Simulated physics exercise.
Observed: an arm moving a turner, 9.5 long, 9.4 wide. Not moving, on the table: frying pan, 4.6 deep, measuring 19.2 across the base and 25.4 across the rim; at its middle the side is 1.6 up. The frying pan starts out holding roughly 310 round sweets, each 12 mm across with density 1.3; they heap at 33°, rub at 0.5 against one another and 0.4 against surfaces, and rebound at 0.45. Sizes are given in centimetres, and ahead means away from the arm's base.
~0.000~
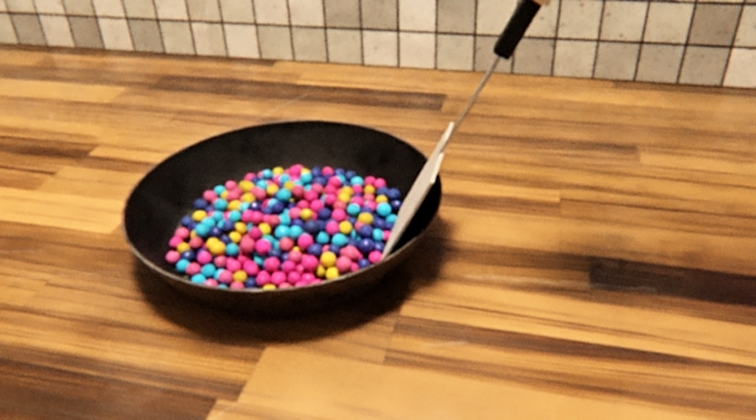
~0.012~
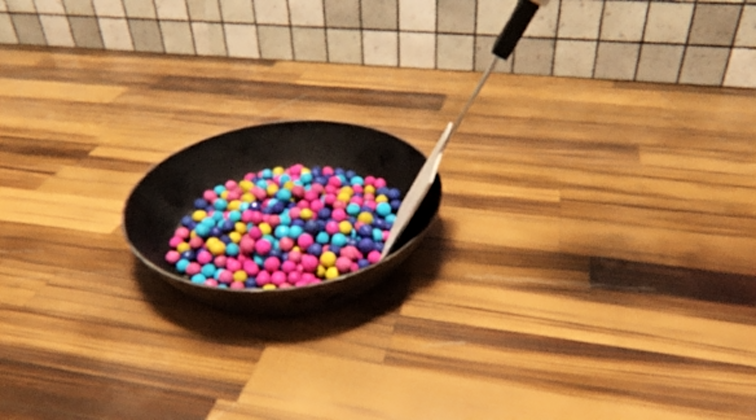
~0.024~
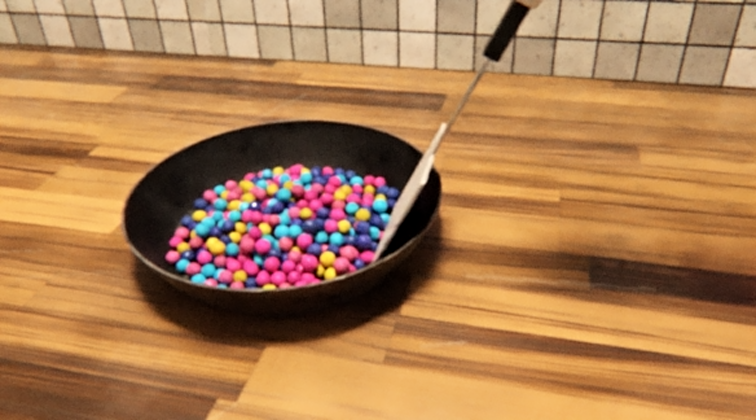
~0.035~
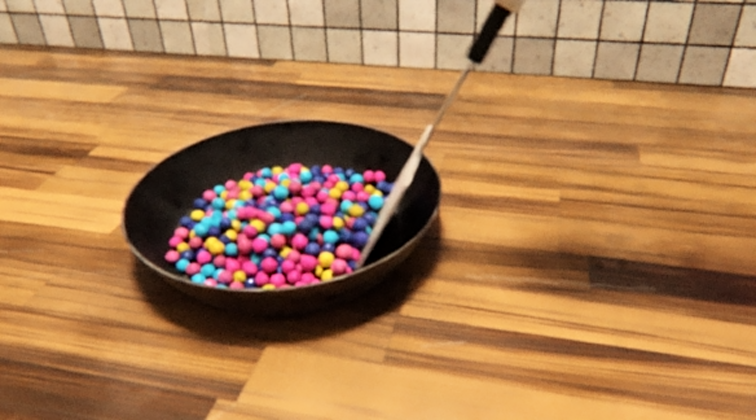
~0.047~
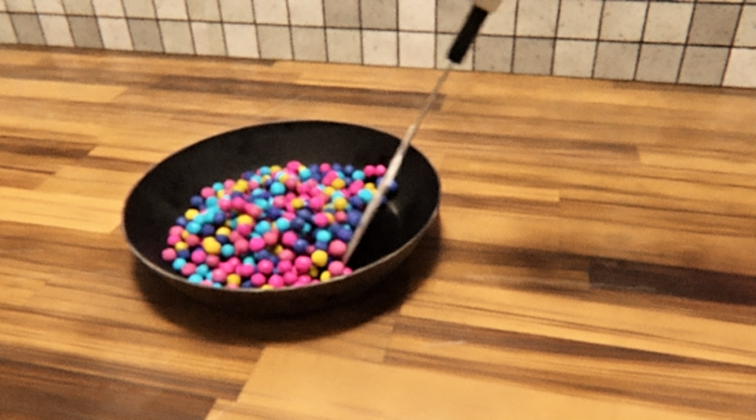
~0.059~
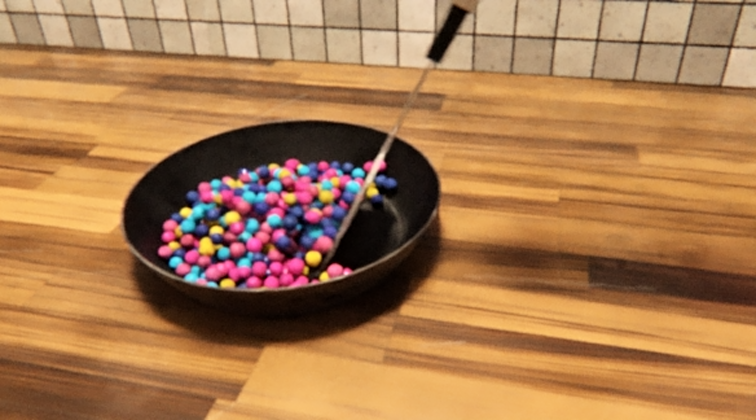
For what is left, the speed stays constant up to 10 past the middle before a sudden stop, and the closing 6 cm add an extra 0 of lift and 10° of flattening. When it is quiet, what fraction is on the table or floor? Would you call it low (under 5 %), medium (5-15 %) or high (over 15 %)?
I would call it high.
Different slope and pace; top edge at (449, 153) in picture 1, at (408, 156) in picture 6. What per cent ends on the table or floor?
Roughly 40 percent ends up there.
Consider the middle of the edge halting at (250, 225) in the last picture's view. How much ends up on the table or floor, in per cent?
About 0 per cent.
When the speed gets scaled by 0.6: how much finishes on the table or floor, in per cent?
The share would be near 35 in a hundred.
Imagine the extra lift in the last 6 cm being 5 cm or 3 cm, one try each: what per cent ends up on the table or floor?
First try around 30 percent, second try around 35 percent.
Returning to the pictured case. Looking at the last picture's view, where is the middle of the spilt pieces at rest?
Centre of the spill: Approx. (40, 202).
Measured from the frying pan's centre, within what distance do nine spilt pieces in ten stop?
Radial distance: Approx. 40 cm.
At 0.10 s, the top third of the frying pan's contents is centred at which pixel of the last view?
Roughly pixel (241, 206).
After 0.10 s, sloping 64°, highest piece 7 above the table; 309 in the frying pan.
After 0.14 s, sloping 62°, highest piece 6 above the table; 307 in the frying pan, 2 on the blade or in flight.
After 0.37 s, sloping 54°, highest piece 24 above the table; 158 in the frying pan, 35 on the table or floor, 116 on the blade or in flight.
After 1.42 s, sloping 54°, highest piece 3 above the table; 159 in the frying pan, 150 on the table or floor.
In the end, 159 in the frying pan, 150 on the table or floor. That is 49 % on the table or floor.
